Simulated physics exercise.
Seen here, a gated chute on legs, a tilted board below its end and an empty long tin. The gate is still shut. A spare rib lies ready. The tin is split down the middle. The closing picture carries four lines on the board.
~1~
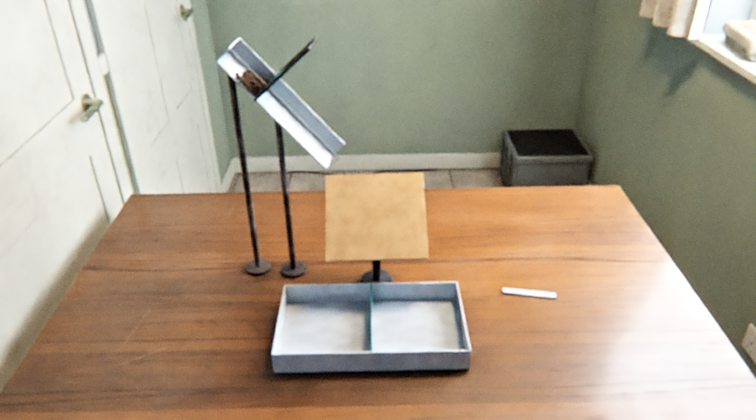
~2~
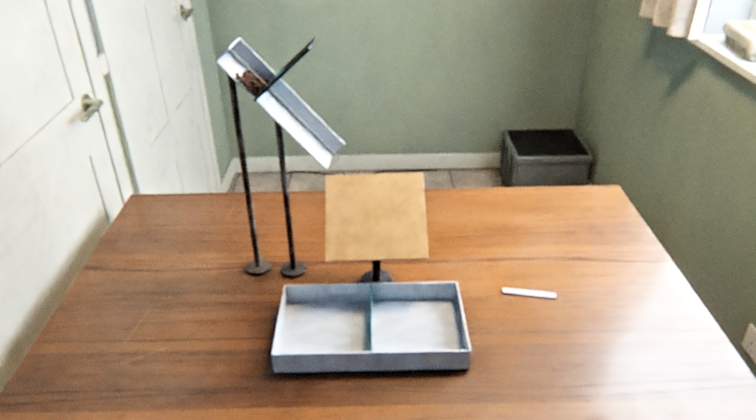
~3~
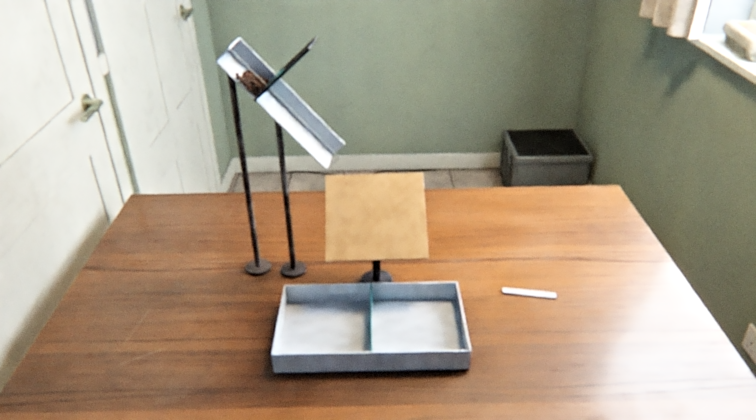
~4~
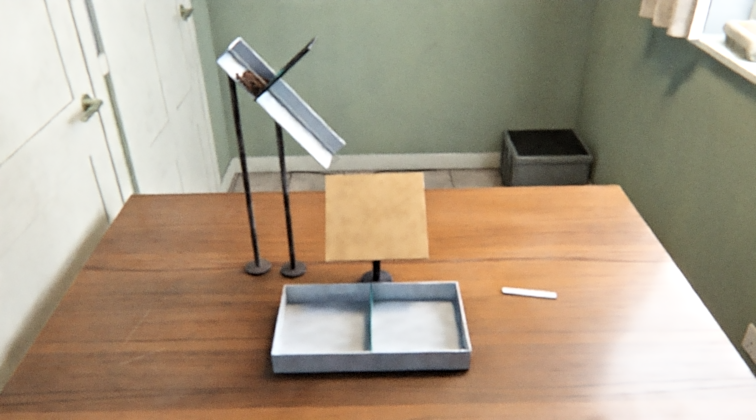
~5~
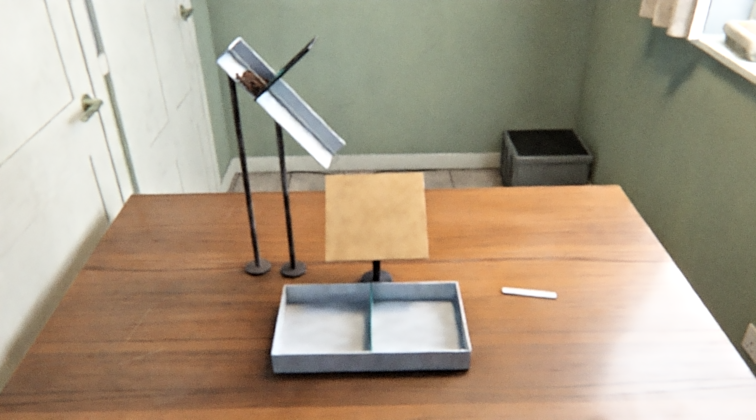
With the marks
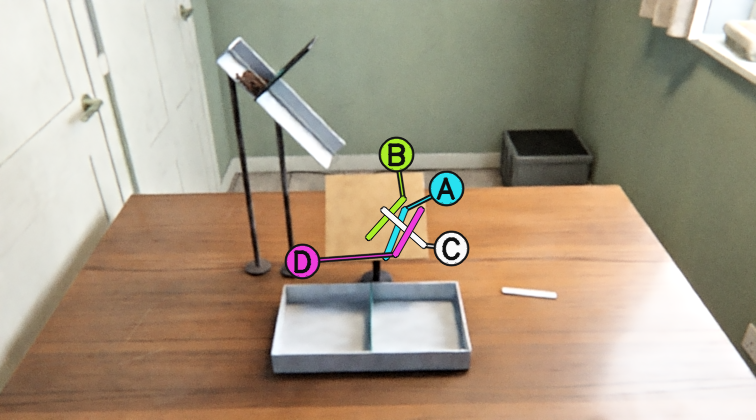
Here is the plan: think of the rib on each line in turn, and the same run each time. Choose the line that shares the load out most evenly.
A is best.
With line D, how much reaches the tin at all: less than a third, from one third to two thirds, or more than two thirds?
Line D gives more than two thirds.
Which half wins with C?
Right.
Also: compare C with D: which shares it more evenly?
It is D.
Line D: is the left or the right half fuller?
More lands on the right.
On the marked copy, line A from (404, 209) to (385, 257); line B from (403, 198) to (368, 237); line C from (383, 210) to (423, 245); line D from (421, 209) to (395, 254).
If A is chosen, of what is caught, about half in the left half, about half in the right.
If B is chosen, of what is caught, most in the left half, about a quarter in the right.
If C is chosen, of what is caught, a stray few in the left half, nearly all in the right.
If D is chosen, of what is caught, about a third in the left half, about two thirds in the right.
